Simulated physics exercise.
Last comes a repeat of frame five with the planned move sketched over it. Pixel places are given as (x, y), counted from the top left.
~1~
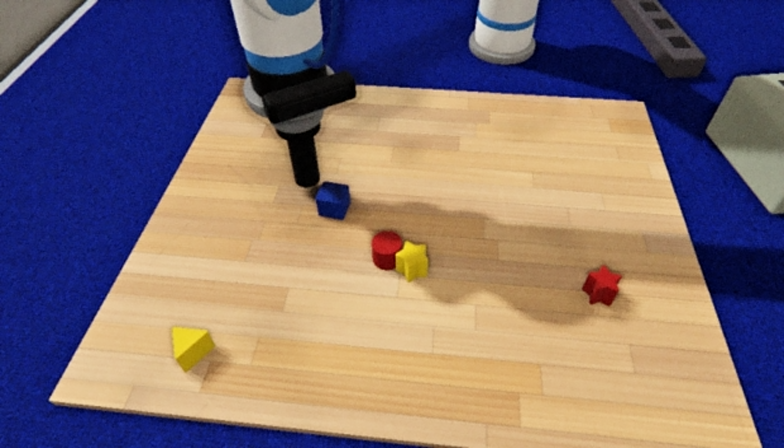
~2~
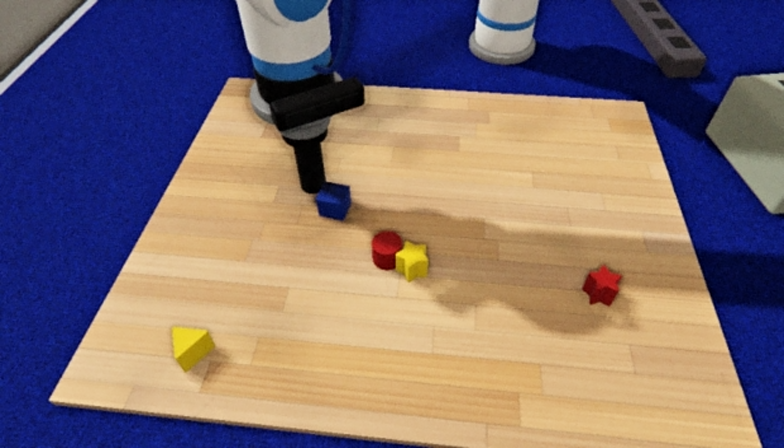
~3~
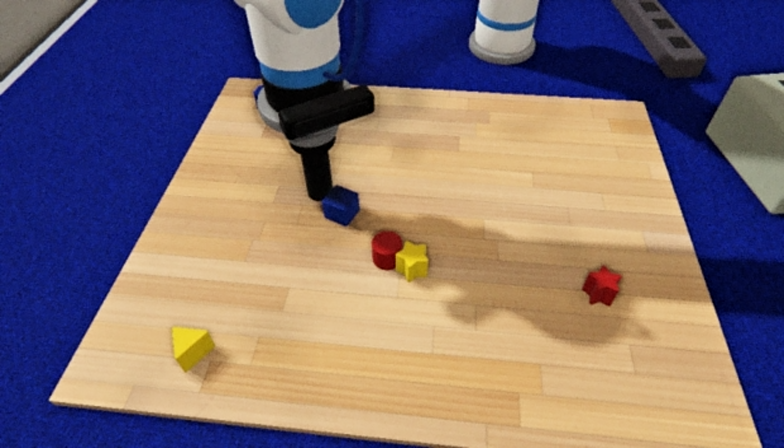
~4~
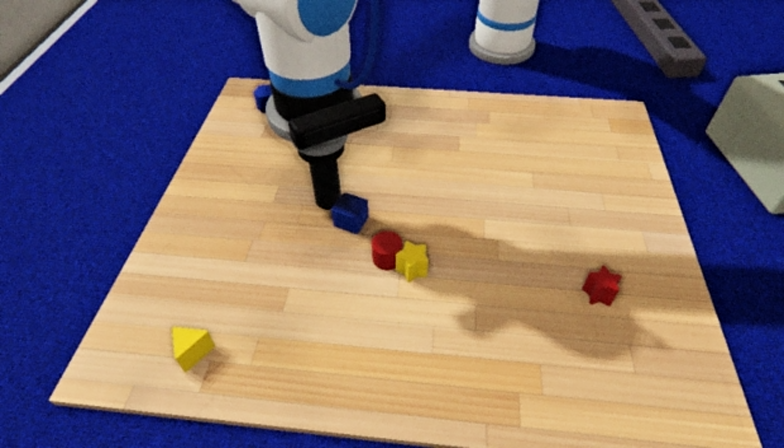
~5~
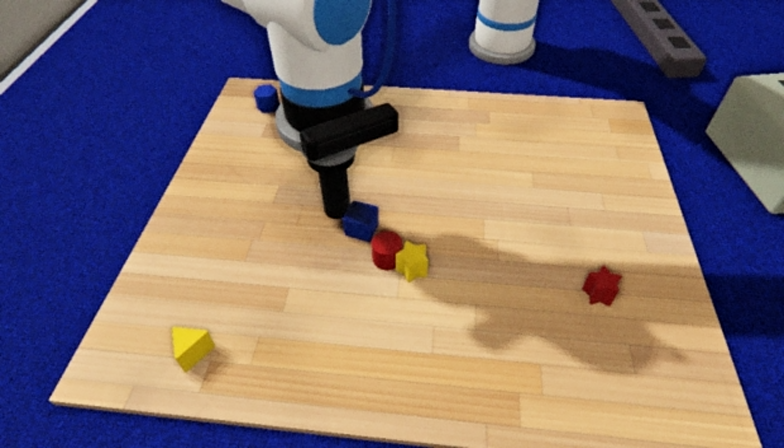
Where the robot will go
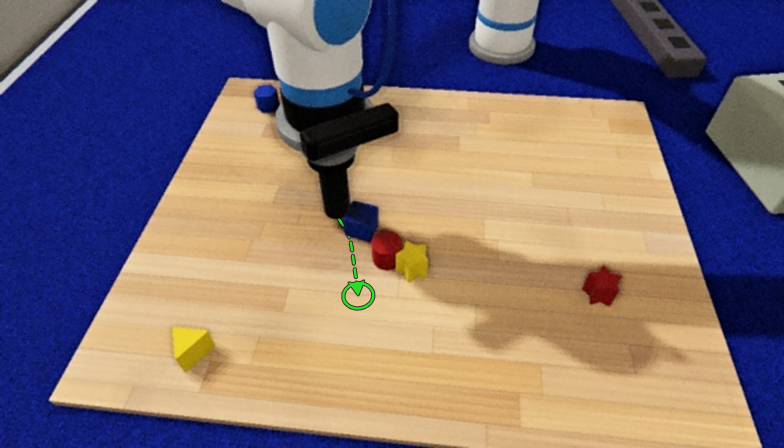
Robot arm with a black post pushing a blue block rightward and nearer across a wooden board, beside a red cylinder and yellow star.
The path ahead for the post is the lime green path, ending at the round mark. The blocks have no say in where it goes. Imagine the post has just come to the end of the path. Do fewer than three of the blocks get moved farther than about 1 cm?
It seems so.
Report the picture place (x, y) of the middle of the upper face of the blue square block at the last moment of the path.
At the end it should sit near (378, 221).
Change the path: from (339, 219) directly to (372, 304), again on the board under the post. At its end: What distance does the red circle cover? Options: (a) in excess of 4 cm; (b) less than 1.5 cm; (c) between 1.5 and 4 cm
My pick is b.
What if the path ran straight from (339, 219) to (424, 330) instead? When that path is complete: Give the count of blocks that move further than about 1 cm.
That makes 3 blocks or more.
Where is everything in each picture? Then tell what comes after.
The first picture shows post's lower end (308, 179); blue square block (332, 192); red circle (387, 242).
The second picture shows post (314, 186); blocks still.
The third picture shows post (321, 193); blue square block (340, 197).
The fourth picture shows post (329, 201); blue square block (350, 204).
The fifth picture shows post (338, 210); blue square block (361, 212); red circle (387, 242).
Drawn move, from (339, 219) over (353, 254) to (358, 296).
On the path given first. One third of the way, post (349, 232); blue square block (377, 221), turned 25° anticlockwise.
Two thirds of the way, post (354, 259); blue square block (378, 221), turned 30° anticlockwise.
At the end, post (357, 287); blue square block (378, 221), turned 30° anticlockwise; red circle still.
